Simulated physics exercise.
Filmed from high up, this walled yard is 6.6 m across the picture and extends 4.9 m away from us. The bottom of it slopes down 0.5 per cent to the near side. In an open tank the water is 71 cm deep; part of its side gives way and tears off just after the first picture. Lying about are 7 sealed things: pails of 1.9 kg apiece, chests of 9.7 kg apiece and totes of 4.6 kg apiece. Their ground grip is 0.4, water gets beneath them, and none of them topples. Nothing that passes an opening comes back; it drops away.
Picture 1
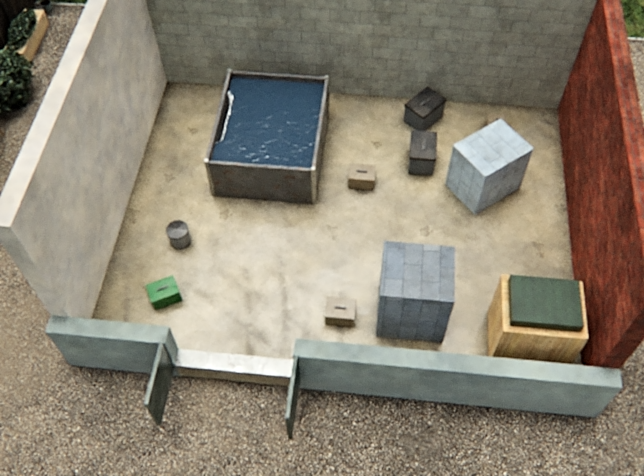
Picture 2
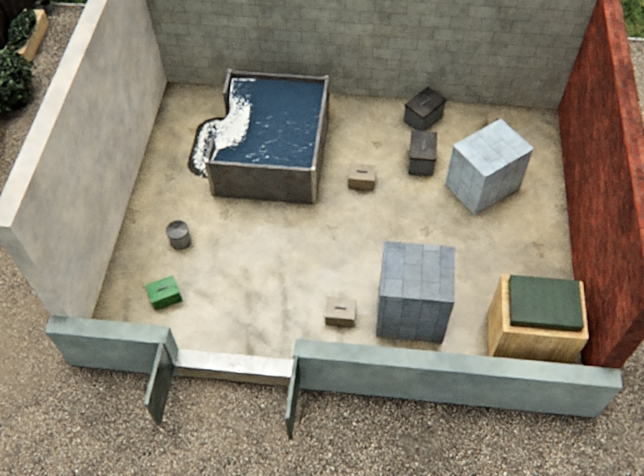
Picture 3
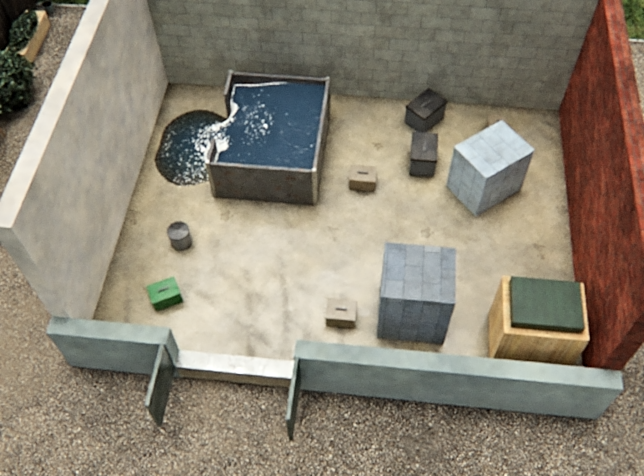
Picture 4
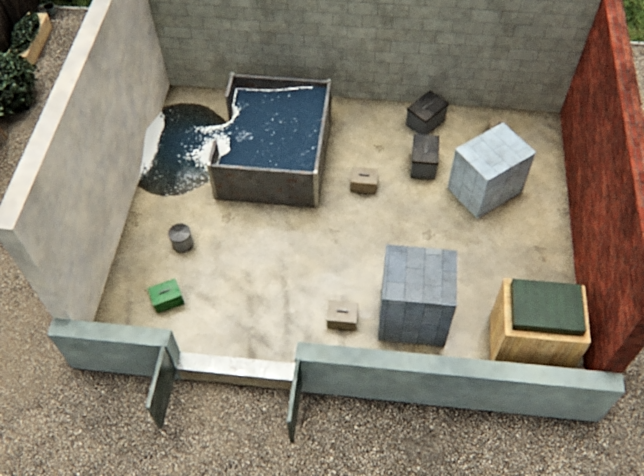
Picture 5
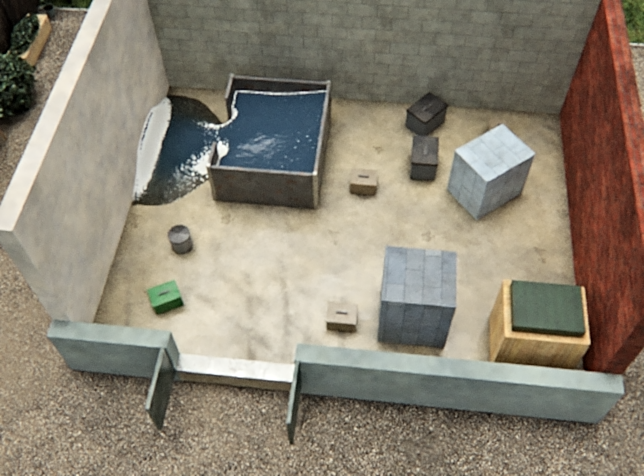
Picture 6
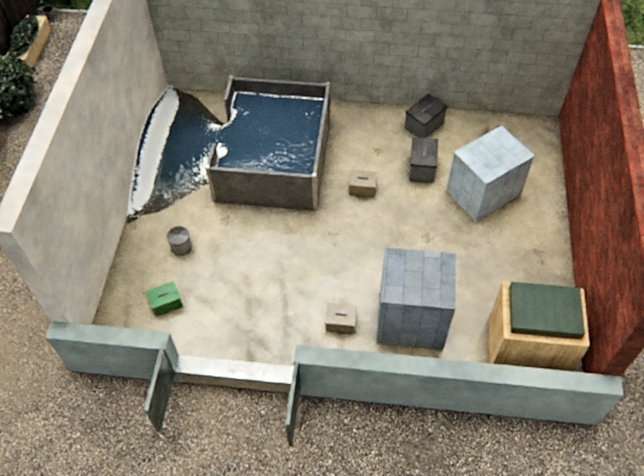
At first, an open tank full of water stands toward the back of a walled yard scattered with boxes and blocks. Part of its left side tears away, and water gushes out, spreading across the ground to the pale left wall, then along it toward the near side, while the boxes stay put.
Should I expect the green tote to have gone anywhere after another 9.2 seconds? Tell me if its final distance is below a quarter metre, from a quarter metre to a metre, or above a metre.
Its final distance is above a metre.
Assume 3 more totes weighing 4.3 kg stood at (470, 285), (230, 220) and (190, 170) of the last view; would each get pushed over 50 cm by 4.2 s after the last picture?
From first to last: Does not reach it, does not reach it, surpasses it.
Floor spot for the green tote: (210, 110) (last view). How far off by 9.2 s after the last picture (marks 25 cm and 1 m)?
Outcome: It is shifted a bit.
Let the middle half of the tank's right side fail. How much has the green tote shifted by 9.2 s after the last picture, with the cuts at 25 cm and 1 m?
If that happened, the green tote creeps a small distance.
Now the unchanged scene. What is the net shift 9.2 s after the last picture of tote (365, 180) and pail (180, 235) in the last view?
In that order: 60 cm, 300 cm.
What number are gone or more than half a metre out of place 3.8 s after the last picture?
By that time the total stands at 4.
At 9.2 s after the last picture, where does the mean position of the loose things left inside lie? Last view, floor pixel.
That lands at roughly (413, 187).
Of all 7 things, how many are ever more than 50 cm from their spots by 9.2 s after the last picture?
6.
Then, 1.2 s after the last picture the green tote is near (186, 331), 0.7 m from its start, aground; 0 of 7 are out; 0 afloat.
Then, 3.8 s after the last picture the green tote has gone out; 1 of 7 are out; 0 afloat.
Then, 6.2 s after the last picture the green tote has gone out; 1 of 7 are out; 4 afloat.
Then, 9.2 s after the last picture the green tote has gone out; 1 of 7 are out; 6 afloat.
